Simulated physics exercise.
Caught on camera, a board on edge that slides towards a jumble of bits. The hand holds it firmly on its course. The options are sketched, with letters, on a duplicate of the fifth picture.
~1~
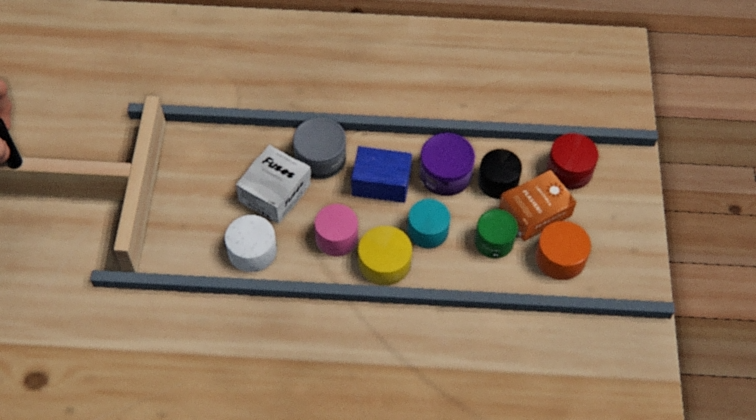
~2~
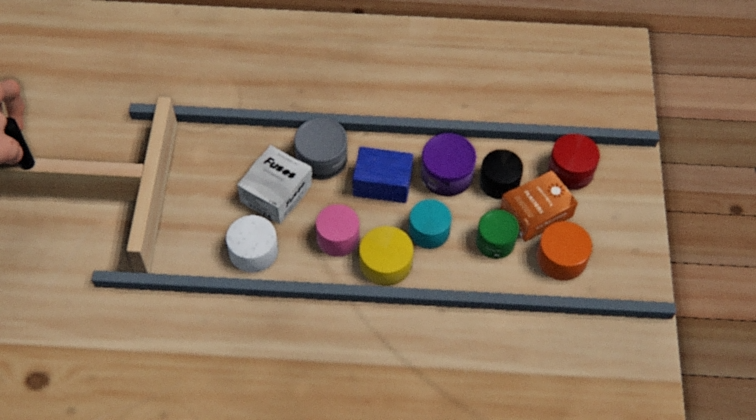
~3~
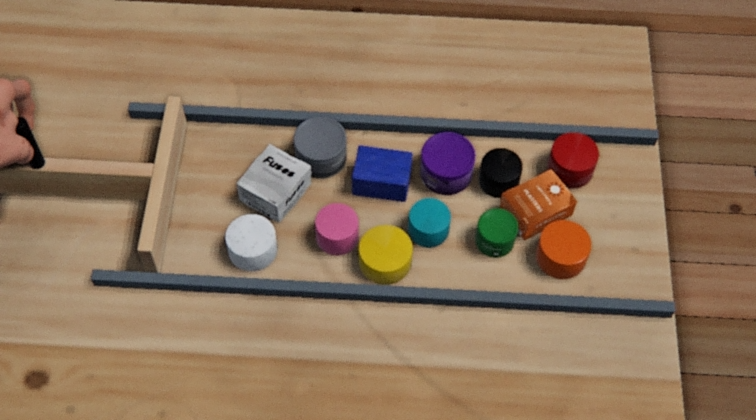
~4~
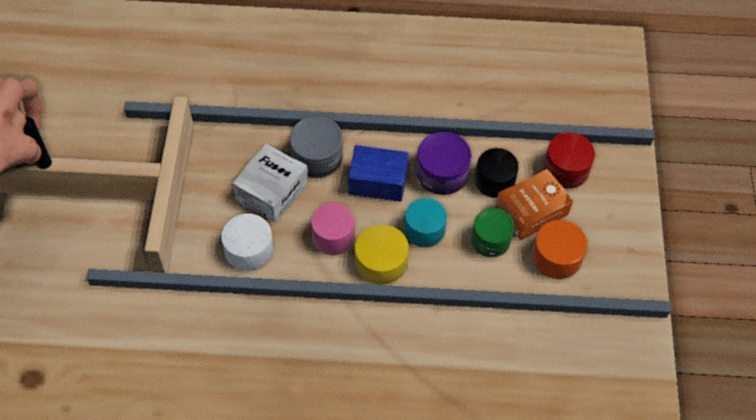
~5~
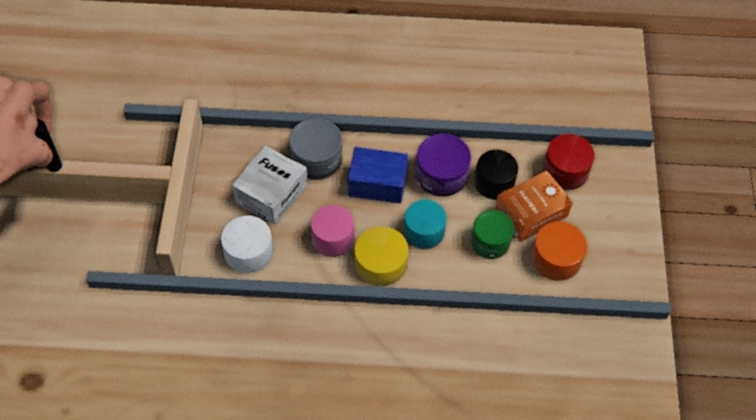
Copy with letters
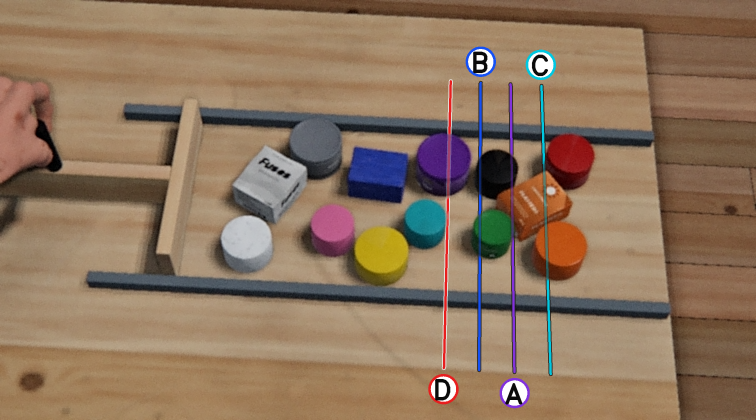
On a pale wooden surface between two dark rails, an upright board stands left of a cluster of colourful round pots and small boxes. A hand at the left edge slides it slowly rightward by its handle, narrowing the gap to the white items, while the cluster stays put.
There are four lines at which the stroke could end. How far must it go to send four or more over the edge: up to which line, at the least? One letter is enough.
It must go as far as C.
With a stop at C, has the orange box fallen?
By then, yes.
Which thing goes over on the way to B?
It is the red tin.
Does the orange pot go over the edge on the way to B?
No.
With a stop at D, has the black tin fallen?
No.
On the marked copy, A at (512, 217); B at (480, 215); C at (546, 218); D at (448, 213).
With C. Early on, board (309, 180); yellow tin (413, 265); grey jar (349, 143).
Further on, board (442, 187); red tin (652, 169); black tin (613, 185).
At the end, board (546, 192); black tin over the edge; orange box over the edge; five fallen.
As for the rest, A drops only two; B drops only one; D drops none.
